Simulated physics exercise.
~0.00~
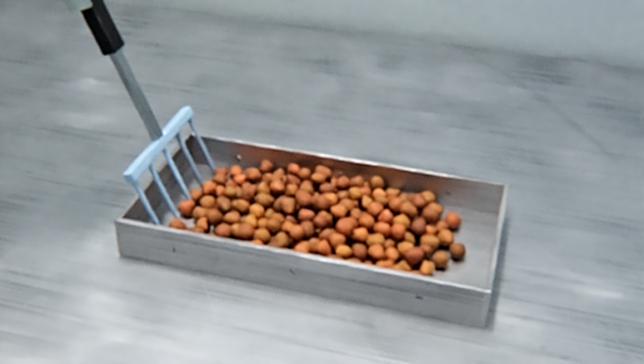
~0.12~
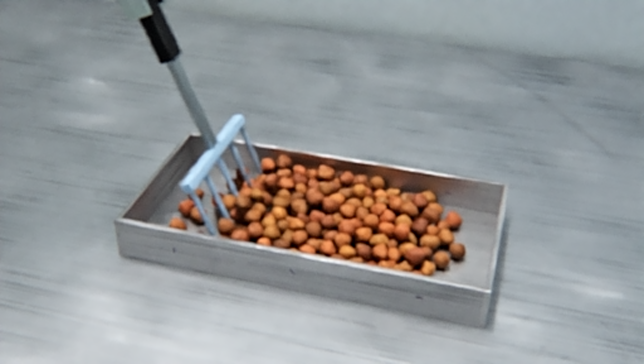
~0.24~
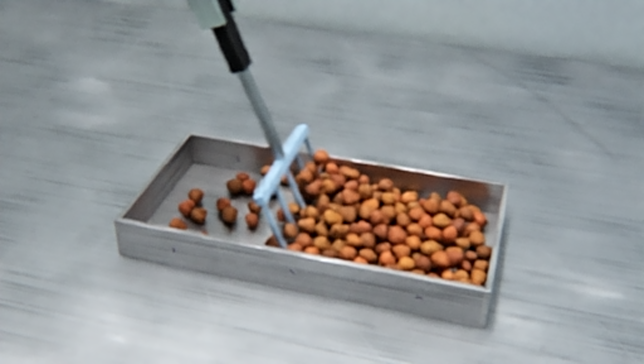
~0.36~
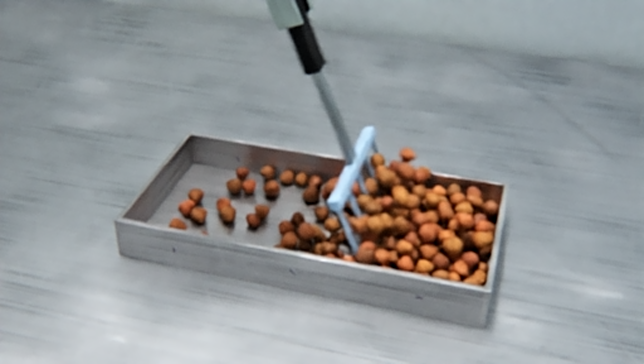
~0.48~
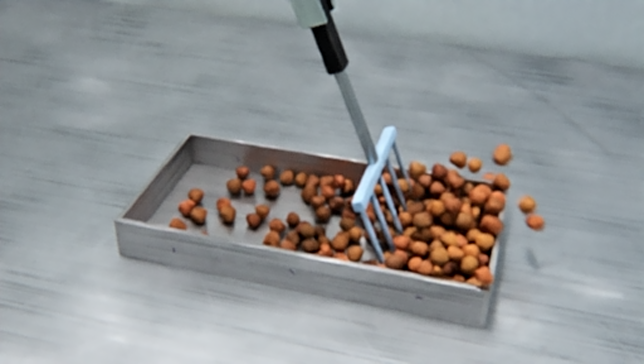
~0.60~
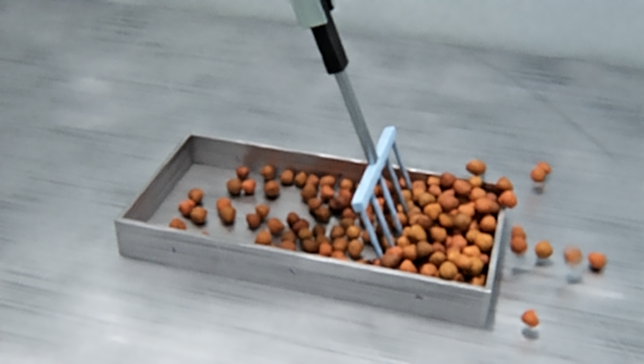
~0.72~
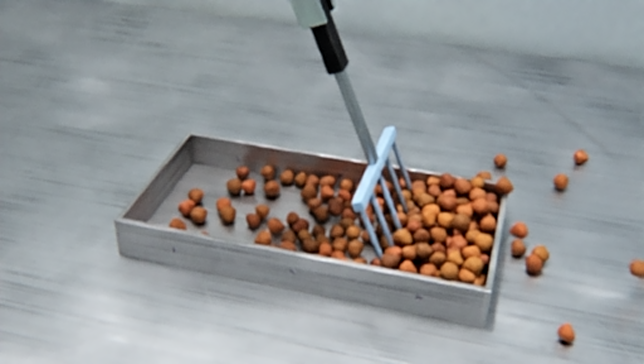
A pale blue comb held by a robot arm pushed a heap of brown nuts rightward along a shallow metal tray, leaving some behind, then stopped as several spilled over the far right end and scattered on the table, most staying inside.
